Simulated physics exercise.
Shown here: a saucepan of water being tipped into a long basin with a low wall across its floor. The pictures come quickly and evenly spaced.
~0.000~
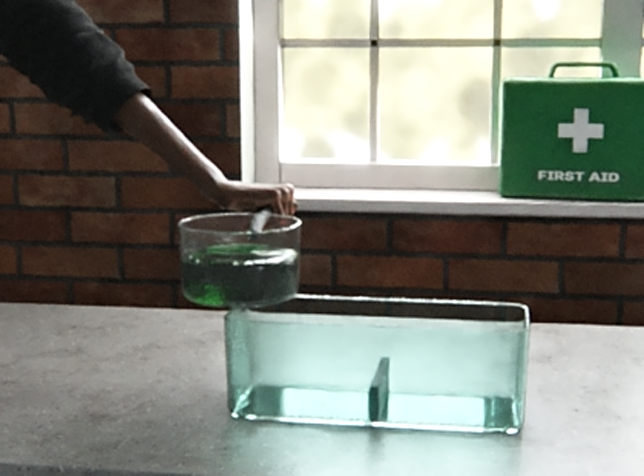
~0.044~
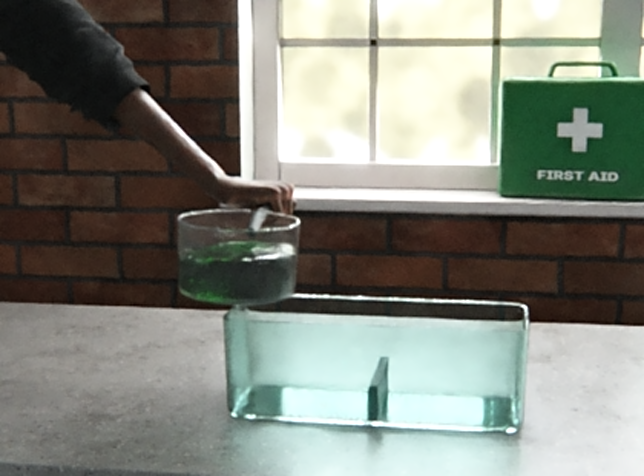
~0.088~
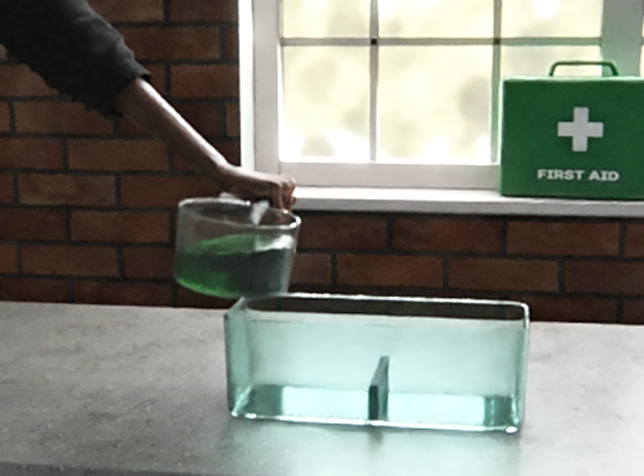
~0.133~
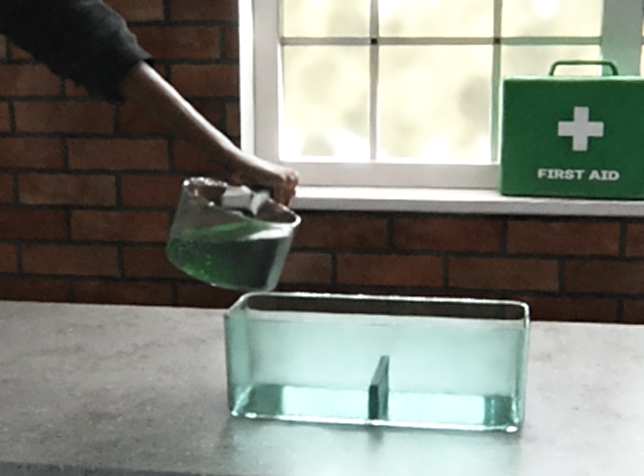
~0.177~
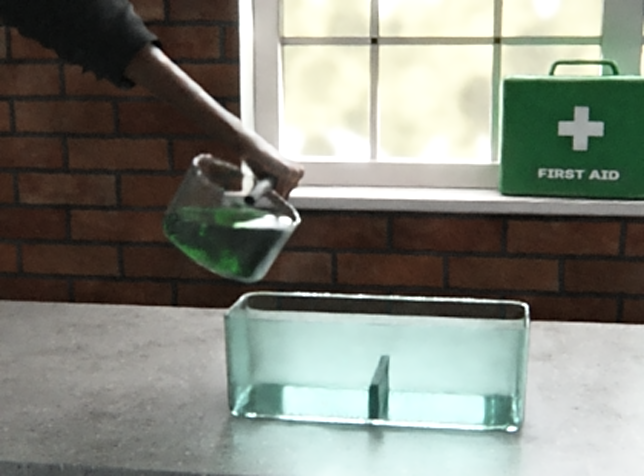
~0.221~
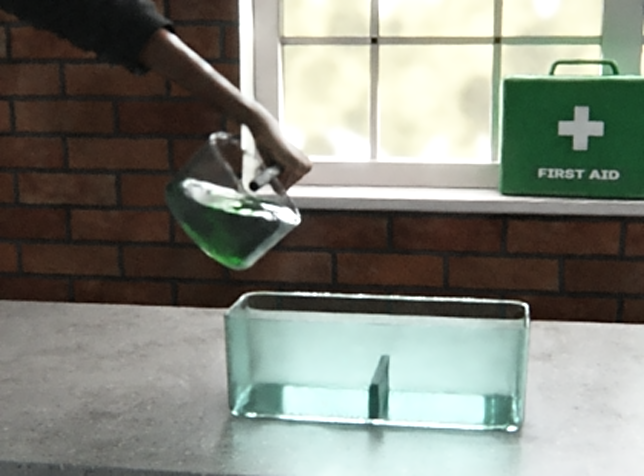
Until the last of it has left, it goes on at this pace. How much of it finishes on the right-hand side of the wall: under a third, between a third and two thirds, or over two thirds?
The share right of the wall falls in the middle range, one third to two thirds.
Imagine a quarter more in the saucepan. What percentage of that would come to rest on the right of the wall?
That share would be some 55 parts in a hundred.
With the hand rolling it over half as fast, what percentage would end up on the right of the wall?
About 70 per cent.
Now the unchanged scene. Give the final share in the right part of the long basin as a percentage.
It comes to about 55 per cent.
Then, 0.45 s in, the tilt is 108° and 57 per cent is still to pour, 2 is left of the wall and 0 right of it.
Then, 0.62 s in, the tilt is 110° and 9 per cent is still to pour, 10 is left of the wall and 66 right of it.
Then, 0.80 s in, the tilt is 110° and 1 per cent is still to pour, 19 is left of the wall and 48 right of it.
Then, 0.99 s in, the tilt is 110° and 2 per cent is still to pour, 28 is left of the wall and 53 right of it.
Finally, 36 per cent lies left of the wall, 55 right of it and 10 outside.
